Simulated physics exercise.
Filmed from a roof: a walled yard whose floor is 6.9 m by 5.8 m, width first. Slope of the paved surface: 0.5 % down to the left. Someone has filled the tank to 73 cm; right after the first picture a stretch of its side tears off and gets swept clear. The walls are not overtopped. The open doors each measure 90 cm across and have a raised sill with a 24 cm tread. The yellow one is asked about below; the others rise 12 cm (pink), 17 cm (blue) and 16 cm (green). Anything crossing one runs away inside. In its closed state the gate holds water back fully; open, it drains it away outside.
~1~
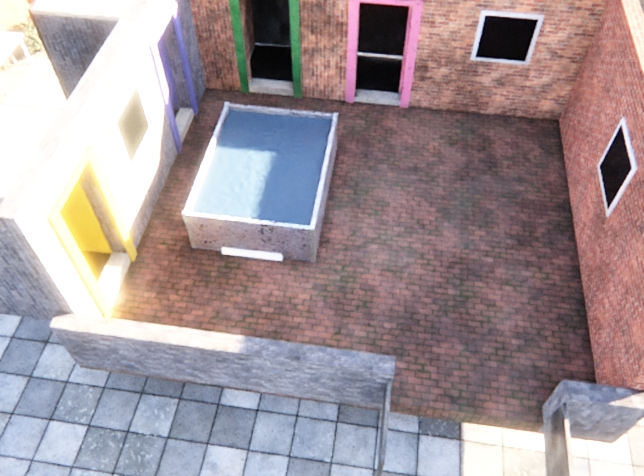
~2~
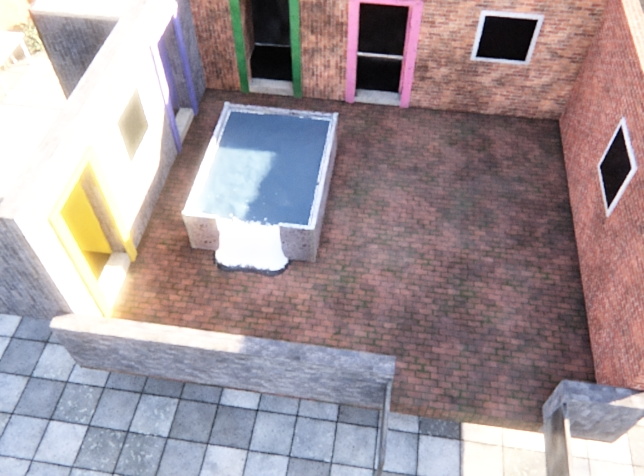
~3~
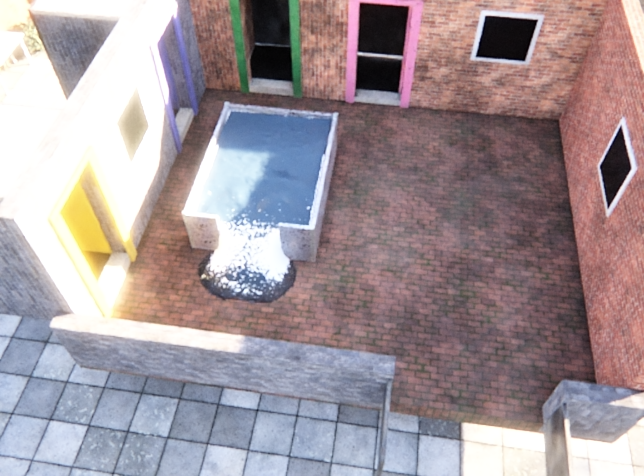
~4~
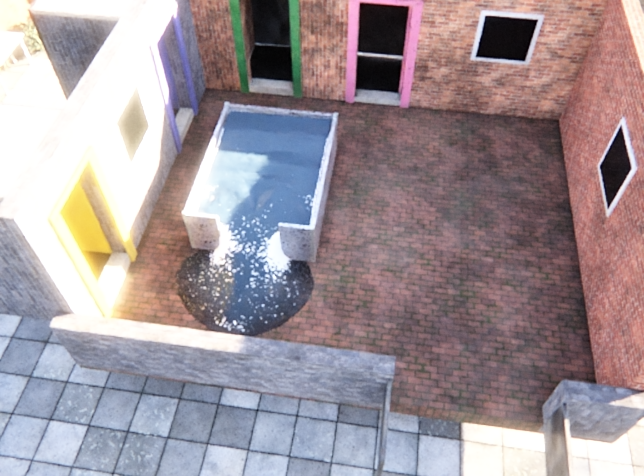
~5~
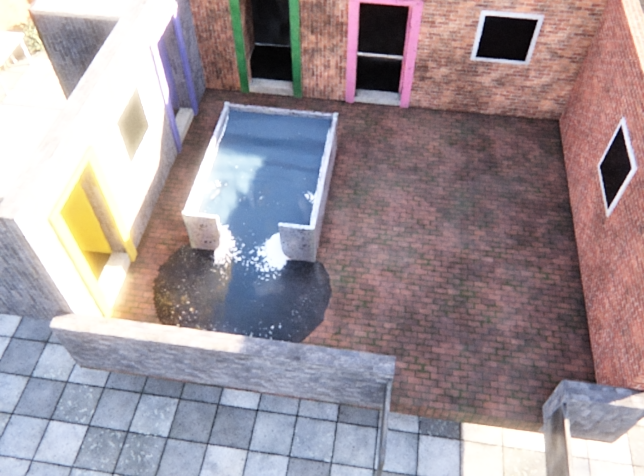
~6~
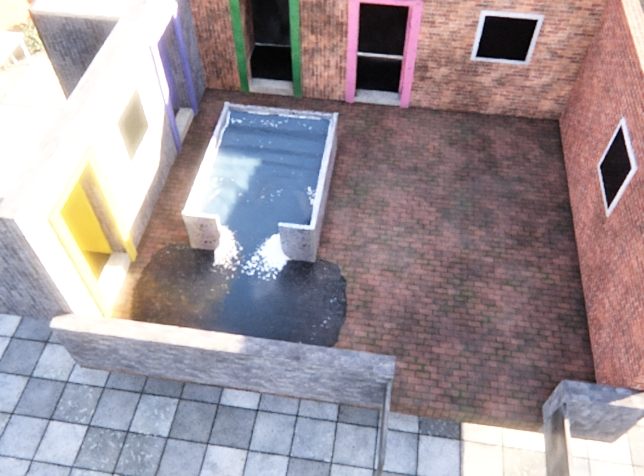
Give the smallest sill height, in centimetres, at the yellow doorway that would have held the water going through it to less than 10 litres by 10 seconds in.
The smallest height is about 23.5 cm.
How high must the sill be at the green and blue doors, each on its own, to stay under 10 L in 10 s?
About 12.0 cm at green and about 9.5 cm at blue.
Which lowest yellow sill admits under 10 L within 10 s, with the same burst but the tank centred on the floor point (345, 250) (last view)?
It must be around 24 cm tall.
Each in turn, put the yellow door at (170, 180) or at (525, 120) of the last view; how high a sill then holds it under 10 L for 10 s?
Minimums: Roughly 7.0 cm and 10.5 cm.
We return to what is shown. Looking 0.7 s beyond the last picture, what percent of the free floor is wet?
Wet share: Around 15 %.
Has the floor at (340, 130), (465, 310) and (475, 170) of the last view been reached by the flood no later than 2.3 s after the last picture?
In the order asked: Untouched, soaked, untouched.
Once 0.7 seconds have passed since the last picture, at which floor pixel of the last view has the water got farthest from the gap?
(417, 388).
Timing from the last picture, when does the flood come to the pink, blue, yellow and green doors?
Arrives: Pink 4.5 s / blue 2.4 s / yellow 0.2 s / green 3.0 s.
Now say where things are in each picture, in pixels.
The tank at (266, 164) is whole and still, 73 cm deep; the yellow door at (101, 246) is dry, in the first picture.
The front is at (224, 267), 0.3 m from the gap at (252, 241); 0.3 m2 of floor is wet, 73 cm left at the back, in the second picture.
Water pours out at (252, 243) and has run 0.8 m, to (224, 294); about 12 cm deep outside, 73 cm at the back, in the third picture.
Water pours out at (252, 243) and has run 1.4 m, to (221, 330); about 8 cm deep outside, 73 cm at the back, in the fourth picture.
Water pours out at (252, 243) and has run 1.9 m, to a hidden place; about 6 cm deep outside, 73 cm at the back, in the fifth picture.
The gap is at (252, 242), the front 2.0 m out at a hidden place; the back of the tank holds 70 cm; 0.4 m in a straight line remain to the yellow door at (101, 246), in the sixth picture.
Then, 0.7 s after the last picture water covers 15 % of the floor, deepest (52 cm) near (97, 344); 6 cm at the yellow door, 0 litres in over its 23 cm sill.
Then, 2.3 s after the last picture water covers 45 % of the floor, deepest (36 cm) near (97, 344); 25 cm at the yellow door, 5 litres in over its 23 cm sill.
Then, 9.3 s after the last picture water covers 95 % of the floor, deepest (14 cm) near (196, 112); 10 cm at the yellow door, 11 litres in over its 23 cm sill.
At the yellow door as built, the water peaked near 25 cm, 2.3 s after the last picture.
With a sill of 21 cm, 18 litres would have come in within the 10 s; with 28.5 cm, 2 litres. So under 10 litres takes about 23.5 cm.
